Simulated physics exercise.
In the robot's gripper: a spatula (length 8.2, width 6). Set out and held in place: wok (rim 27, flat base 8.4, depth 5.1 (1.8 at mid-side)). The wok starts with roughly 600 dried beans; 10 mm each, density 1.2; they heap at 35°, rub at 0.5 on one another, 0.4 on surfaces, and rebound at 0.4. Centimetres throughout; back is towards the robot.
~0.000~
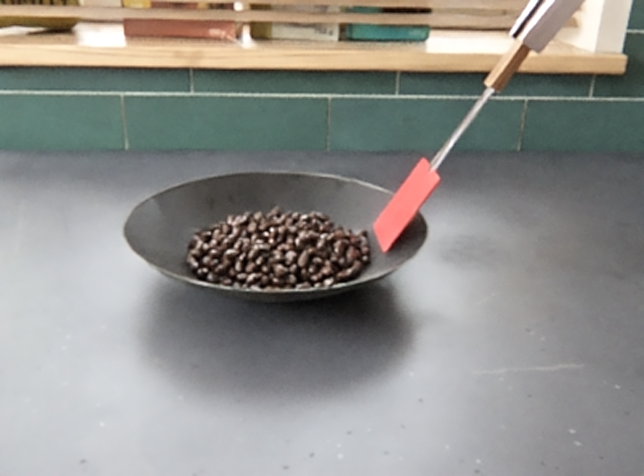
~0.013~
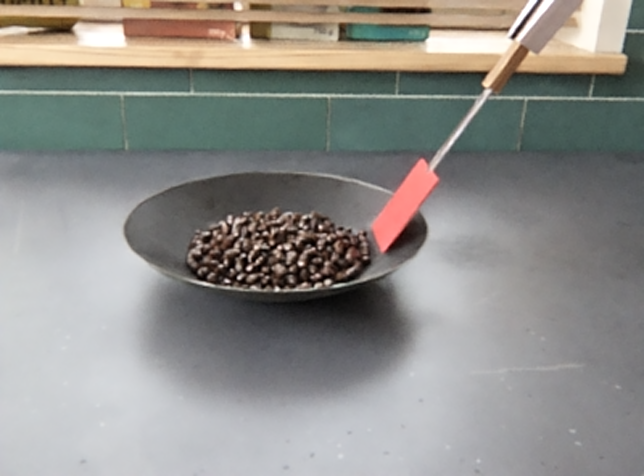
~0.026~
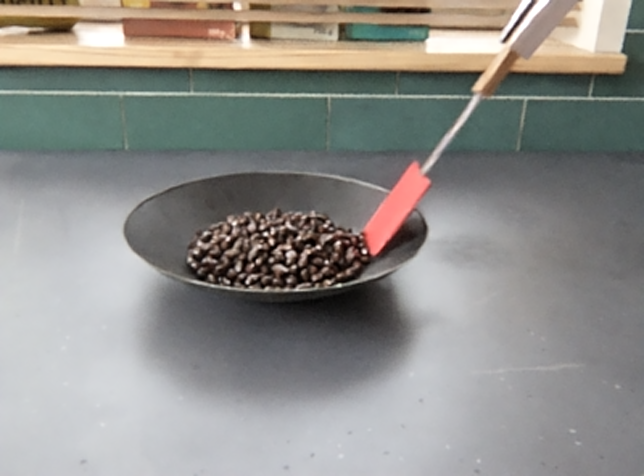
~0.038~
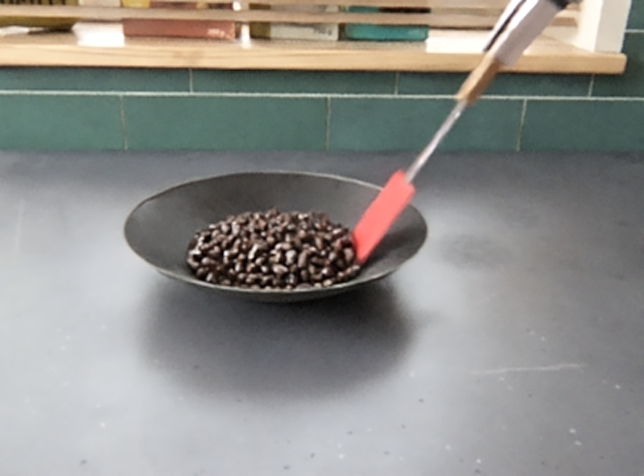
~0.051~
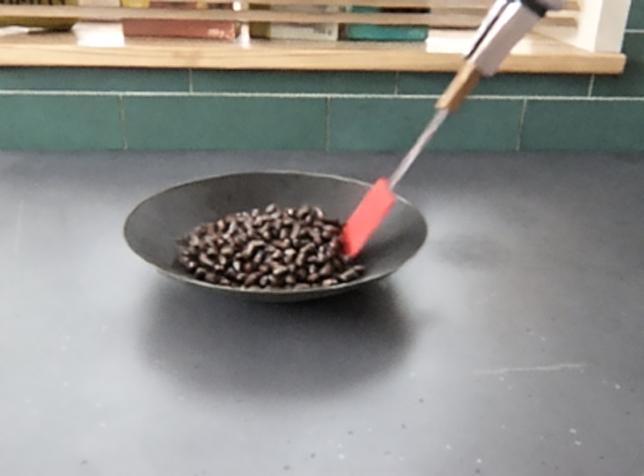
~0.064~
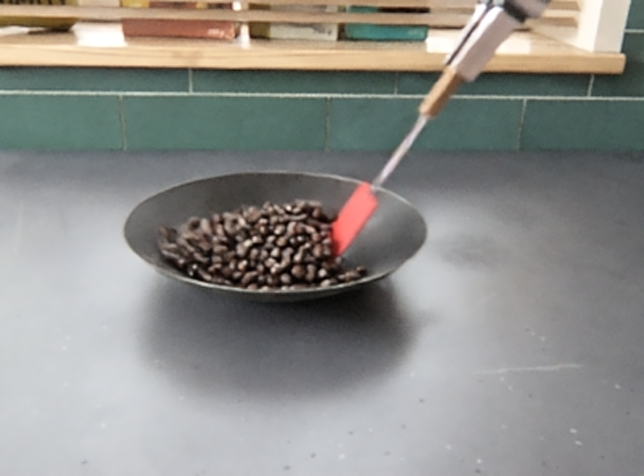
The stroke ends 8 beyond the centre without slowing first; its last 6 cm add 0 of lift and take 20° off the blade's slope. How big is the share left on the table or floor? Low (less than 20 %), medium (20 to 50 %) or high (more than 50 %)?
Answer: Medium; 20 to 50 % of the dried beans finish on the table or floor.
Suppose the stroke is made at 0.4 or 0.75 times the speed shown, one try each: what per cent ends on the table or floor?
Some 10 and 25 per cent.
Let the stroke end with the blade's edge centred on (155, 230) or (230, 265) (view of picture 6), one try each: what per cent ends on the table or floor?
About 45 and 15 per cent.
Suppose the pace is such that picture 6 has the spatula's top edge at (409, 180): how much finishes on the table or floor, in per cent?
About 10 per cent.
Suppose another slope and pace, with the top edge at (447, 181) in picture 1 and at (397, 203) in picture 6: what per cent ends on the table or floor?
About 25 per cent.
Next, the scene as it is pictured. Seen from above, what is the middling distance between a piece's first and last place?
Some 8 cm.
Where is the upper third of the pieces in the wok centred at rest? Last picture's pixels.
Near (178, 237).
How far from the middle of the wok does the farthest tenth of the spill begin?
Some 40 cm.
After 0.09 s, sloping 58°, highest piece 7 above the table; 605 in the wok.
After 0.13 s, sloping 53°, highest piece 9 above the table; 593 in the wok, 12 on the blade or in flight.
After 0.34 s, sloping 38°, highest piece 6 above the table; 403 in the wok, 192 on the table or floor, 10 on the blade or in flight.
After 1.39 s, sloping 38°, highest piece 6 above the table; 402 in the wok, 203 on the table or floor.
In the end, 402 in the wok, 203 on the table or floor. That is 34 % on the table or floor.
